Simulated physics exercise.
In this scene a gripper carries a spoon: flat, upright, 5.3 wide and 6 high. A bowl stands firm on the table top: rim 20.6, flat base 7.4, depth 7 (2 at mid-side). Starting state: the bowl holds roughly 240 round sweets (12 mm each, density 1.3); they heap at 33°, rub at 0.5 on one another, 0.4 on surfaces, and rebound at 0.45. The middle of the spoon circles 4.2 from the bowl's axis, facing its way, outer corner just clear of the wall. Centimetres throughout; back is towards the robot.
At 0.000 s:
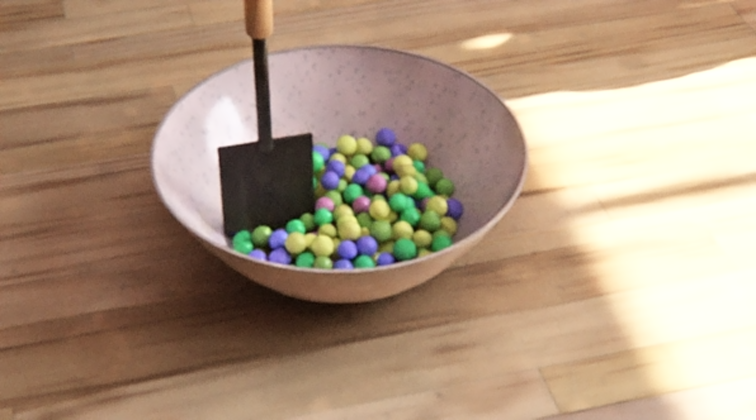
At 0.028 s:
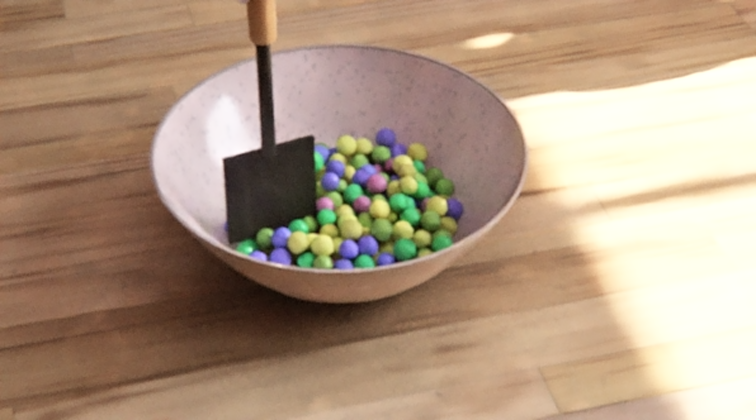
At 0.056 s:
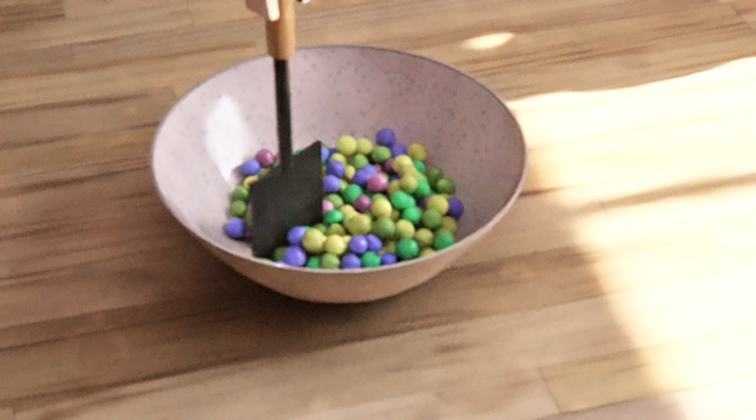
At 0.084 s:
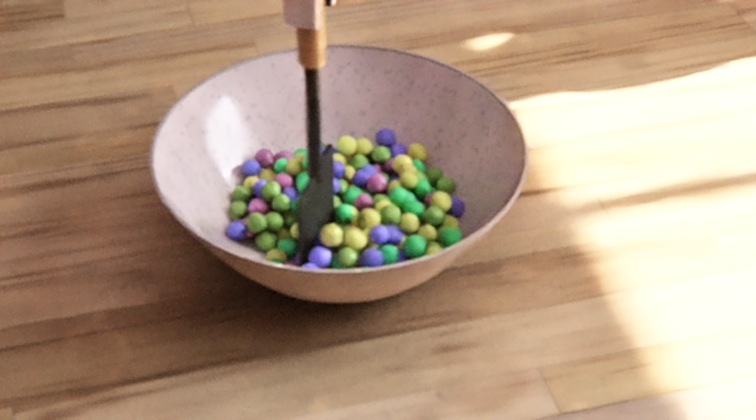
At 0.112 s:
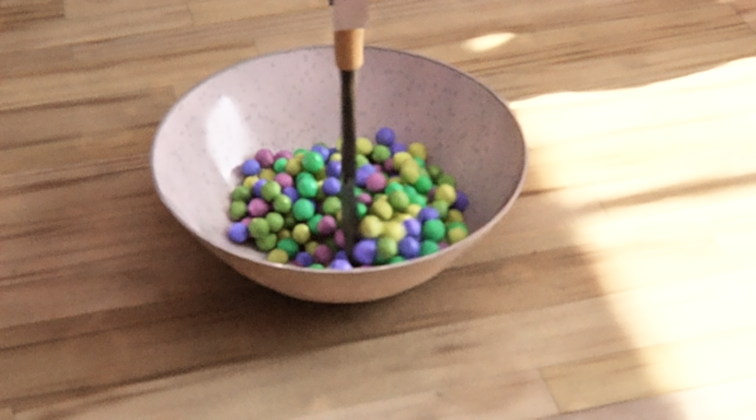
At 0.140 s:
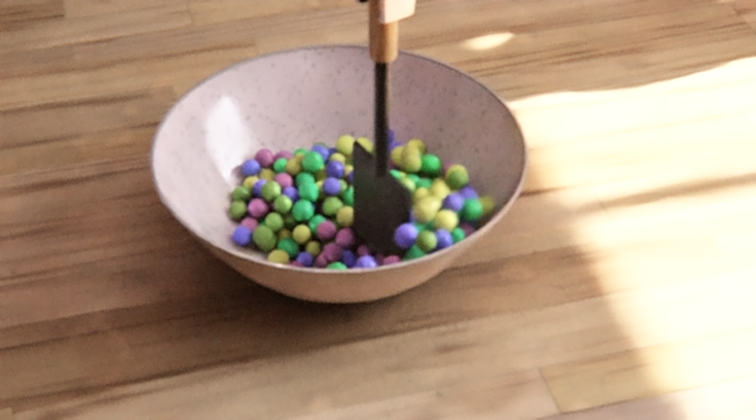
A dark, flat-bladed spoon with a wooden handle, held upright by a gripper, swept from left to right through colourful round sweets in a speckled bowl, turning as it pushed through them.
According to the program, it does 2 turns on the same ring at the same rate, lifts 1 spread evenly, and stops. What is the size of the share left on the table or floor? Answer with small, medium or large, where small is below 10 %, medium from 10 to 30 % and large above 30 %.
It is medium.
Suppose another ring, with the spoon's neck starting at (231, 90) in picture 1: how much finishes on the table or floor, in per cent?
Roughly 0 per cent.
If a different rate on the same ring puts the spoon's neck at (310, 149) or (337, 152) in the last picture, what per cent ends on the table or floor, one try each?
Well, about 0 percent the first time and about 5 percent the second.
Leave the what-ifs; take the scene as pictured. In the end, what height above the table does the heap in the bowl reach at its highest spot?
It reaches some 6.0 cm above the table.
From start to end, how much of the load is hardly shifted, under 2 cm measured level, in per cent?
I'd say something near 10 percent.
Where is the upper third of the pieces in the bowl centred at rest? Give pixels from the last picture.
About (287, 234).
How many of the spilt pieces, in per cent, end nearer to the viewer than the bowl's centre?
About 40 per cent.
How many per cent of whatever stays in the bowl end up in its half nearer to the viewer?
Estimate: Some 55 %.
After 0.40 s, 346° round, highest piece 10 above the table; 208 in the bowl, 16 on the table or floor, 17 in flight or on the tool.
After 0.67 s, 223° round, highest piece 8 above the table; 199 in the bowl, 40 on the table or floor, 2 in flight or on the tool.
After 1.00 s, 0° round, highest piece 6 above the table; 196 in the bowl, 44 on the table or floor, 1 in flight or on the tool.
After 1.70 s, 0° round, highest piece 6 above the table; 196 in the bowl, 45 on the table or floor.
At rest, 196 in the bowl, 45 on the table or floor. That is 19 % on the table or floor.
